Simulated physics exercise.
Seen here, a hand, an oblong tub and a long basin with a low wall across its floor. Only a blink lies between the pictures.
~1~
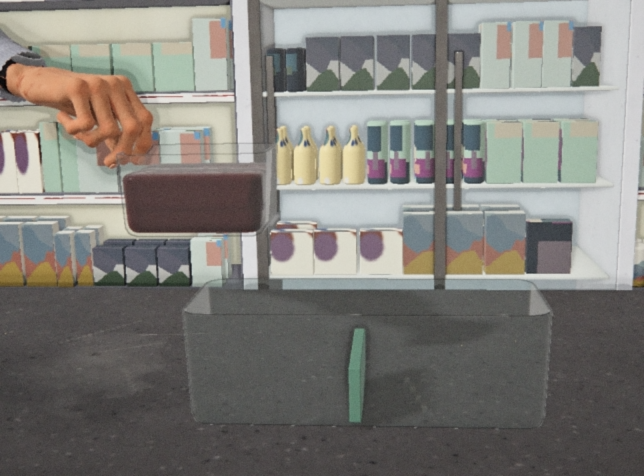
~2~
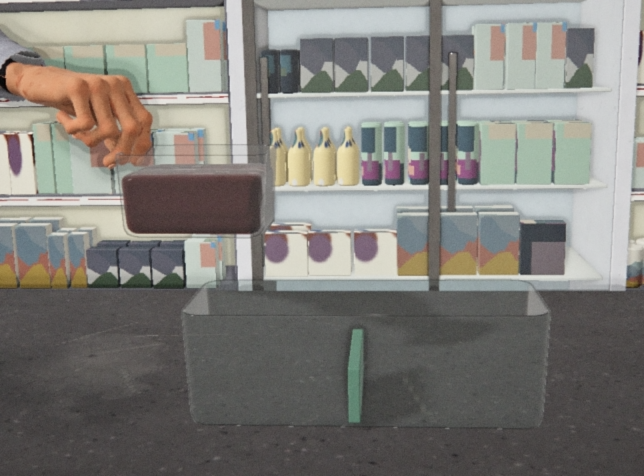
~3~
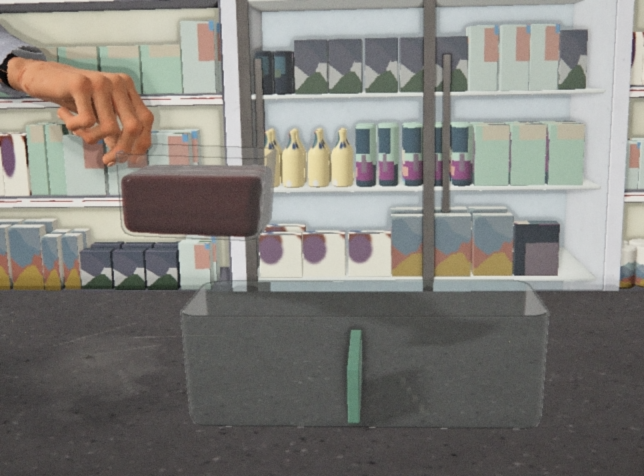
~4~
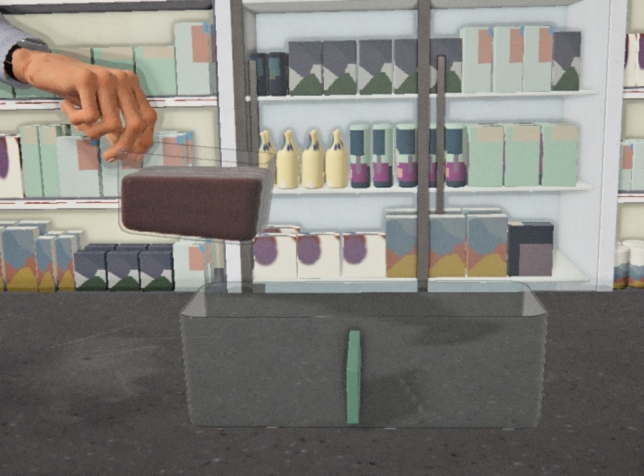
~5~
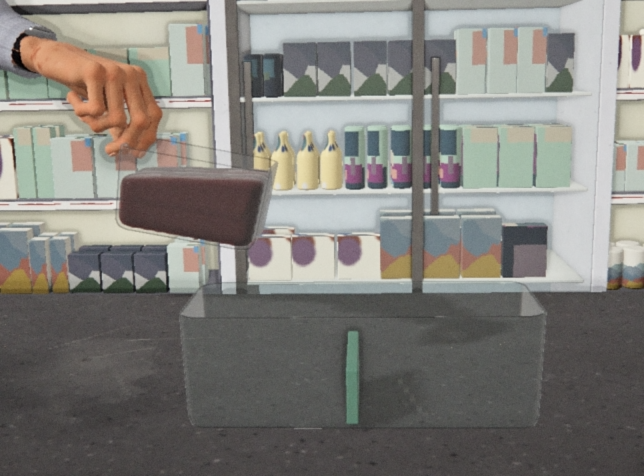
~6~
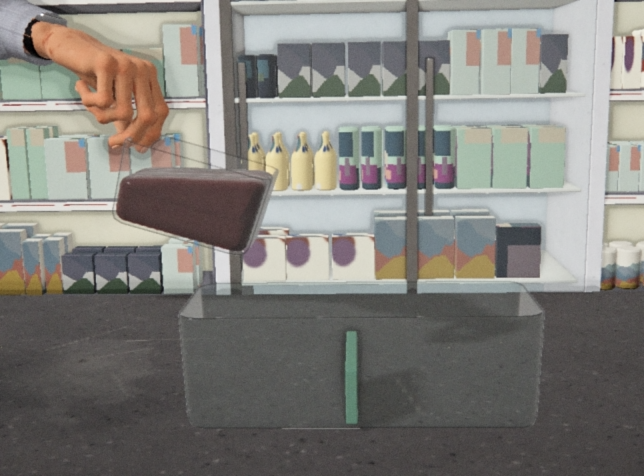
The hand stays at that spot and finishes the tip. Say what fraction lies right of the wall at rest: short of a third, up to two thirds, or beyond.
The share right of the wall is not even a third.
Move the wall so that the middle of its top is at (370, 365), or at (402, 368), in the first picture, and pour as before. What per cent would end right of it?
About 15 and 15 per cent.
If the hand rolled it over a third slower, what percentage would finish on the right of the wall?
About 25 per cent.
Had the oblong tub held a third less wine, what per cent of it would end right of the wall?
Roughly 0 in a hundred.
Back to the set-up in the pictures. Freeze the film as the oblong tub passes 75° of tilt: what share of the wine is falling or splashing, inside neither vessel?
It comes to 35 per cent or so.
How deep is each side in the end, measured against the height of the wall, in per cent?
Near 60 on the left, 10 on the right.
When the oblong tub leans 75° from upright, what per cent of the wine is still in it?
Some 45 per cent.
A moment on, the oblong tub is tipped on its side and 45 per cent is still to pour, 18 is left of the wall and 3 right of it.
Next, the oblong tub is tipped right over and 8 per cent is still to pour, 70 is left of the wall and 14 right of it.
Then the oblong tub is tipped right over and 0 per cent is still to pour, 81 is left of the wall and 14 right of it.
Later the oblong tub is tipped right over and 0 per cent is still to pour, 82 is left of the wall and 14 right of it.
Finally, 82 per cent lies left of the wall, 14 right of it and 4 outside.
